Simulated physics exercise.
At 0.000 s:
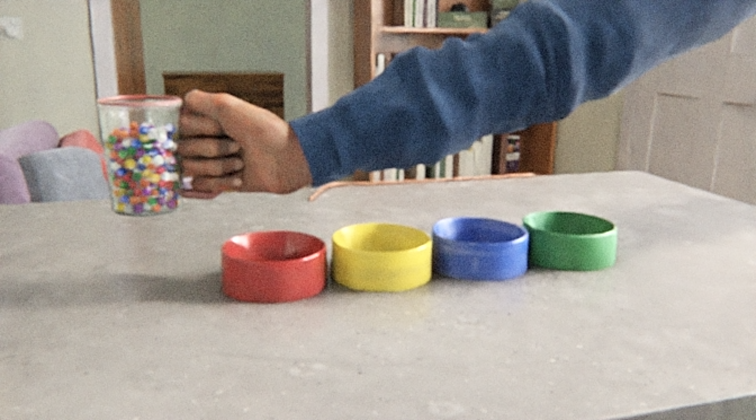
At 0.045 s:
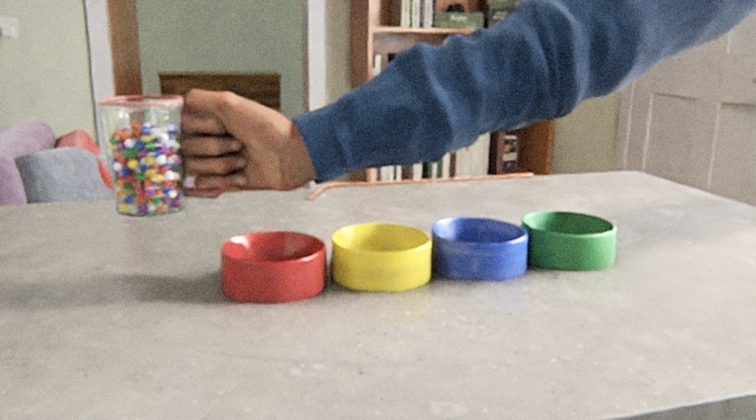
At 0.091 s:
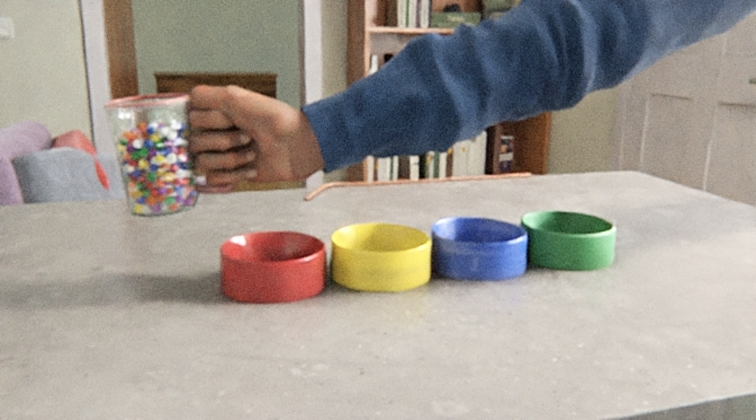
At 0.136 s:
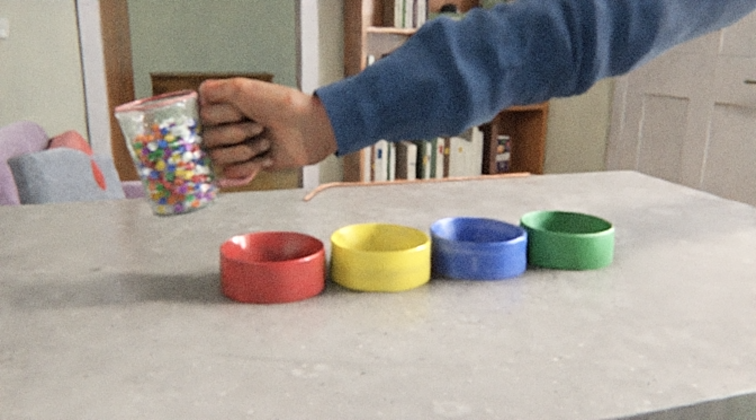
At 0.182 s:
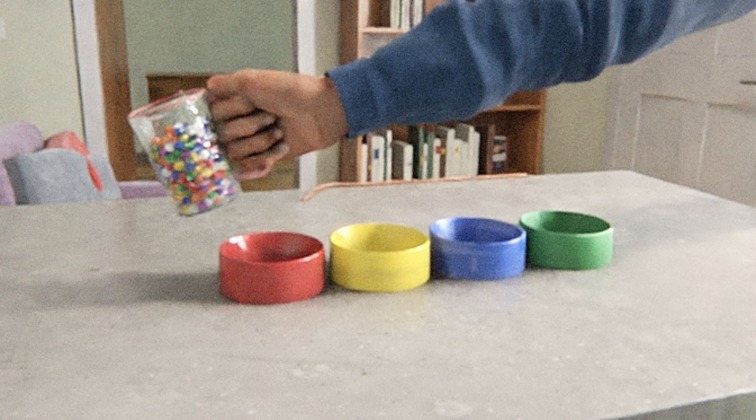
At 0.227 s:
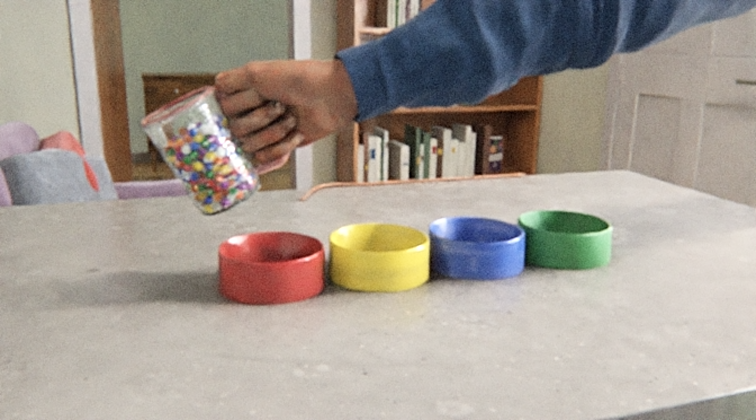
On a grey tabletop, a hand in a blue sleeve holds a clear cup of multicoloured beads left of a row of red, yellow, blue and green dishes, then moves it slightly right while tilting it.
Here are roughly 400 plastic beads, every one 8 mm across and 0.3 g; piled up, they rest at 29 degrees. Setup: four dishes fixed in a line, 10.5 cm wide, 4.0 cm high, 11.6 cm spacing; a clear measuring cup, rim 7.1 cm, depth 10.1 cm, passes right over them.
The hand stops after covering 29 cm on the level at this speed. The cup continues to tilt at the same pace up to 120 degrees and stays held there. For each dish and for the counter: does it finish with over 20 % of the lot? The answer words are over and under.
Red: Under. Blue: Under. Green: Under. Yellow: Over. Counter: Under.
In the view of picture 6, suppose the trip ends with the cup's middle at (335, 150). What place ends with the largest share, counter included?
Red.
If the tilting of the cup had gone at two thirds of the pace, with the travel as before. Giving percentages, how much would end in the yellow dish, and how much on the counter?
In that case yellow 100; counter 0.
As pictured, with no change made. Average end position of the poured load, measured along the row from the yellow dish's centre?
Some 1 centimetres out on the left-hand side of that dish.
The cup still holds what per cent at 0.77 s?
Roughly 85 per cent.
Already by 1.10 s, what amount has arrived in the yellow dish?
About 65 percent up to now.
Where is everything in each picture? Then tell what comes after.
Cup at (144, 155), tilt 0 degrees, lip at (99, 101), moved 0.0 cm; middle of the pieces at (144, 163); red dish at (274, 246); yellow dish at (381, 238); blue dish at (479, 230); green dish at (569, 223), in the first frame.
Cup at (147, 155), tilt 1 degrees, lip at (100, 102), moved 0.3 cm; middle of the pieces at (147, 163), in the second frame.
Cup at (157, 155), tilt 6 degrees, lip at (106, 105), moved 1.2 cm; middle of the pieces at (157, 163), in the third frame.
Cup at (172, 154), tilt 12 degrees, lip at (117, 111), moved 2.7 cm; middle of the pieces at (173, 162), in the fourth frame.
Cup at (189, 154), tilt 19 degrees, lip at (130, 117), moved 4.3 cm; middle of the pieces at (191, 161), in the fifth frame.
Cup at (205, 153), tilt 27 degrees, lip at (143, 124), moved 5.9 cm; middle of the pieces at (209, 160); red dish at (272, 247); yellow dish at (379, 238); blue dish at (476, 230); green dish at (564, 222). Its pace works out near 160 degrees a second; the hand travels 35 cm a second, in the sixth frame.
After 0.55 s, tilt 78 degrees; cup holds 100 %.
After 0.77 s, tilt 113 degrees; cup holds 85 %, red 5 %, yellow 5 %.
After 1.10 s, tilt 120 degrees; cup holds 30 %, red 5 %, yellow 65 %.
At rest (1.8 s), red 5 %, blue 0 %, green 0 %, yellow 95 %, counter 0 %.
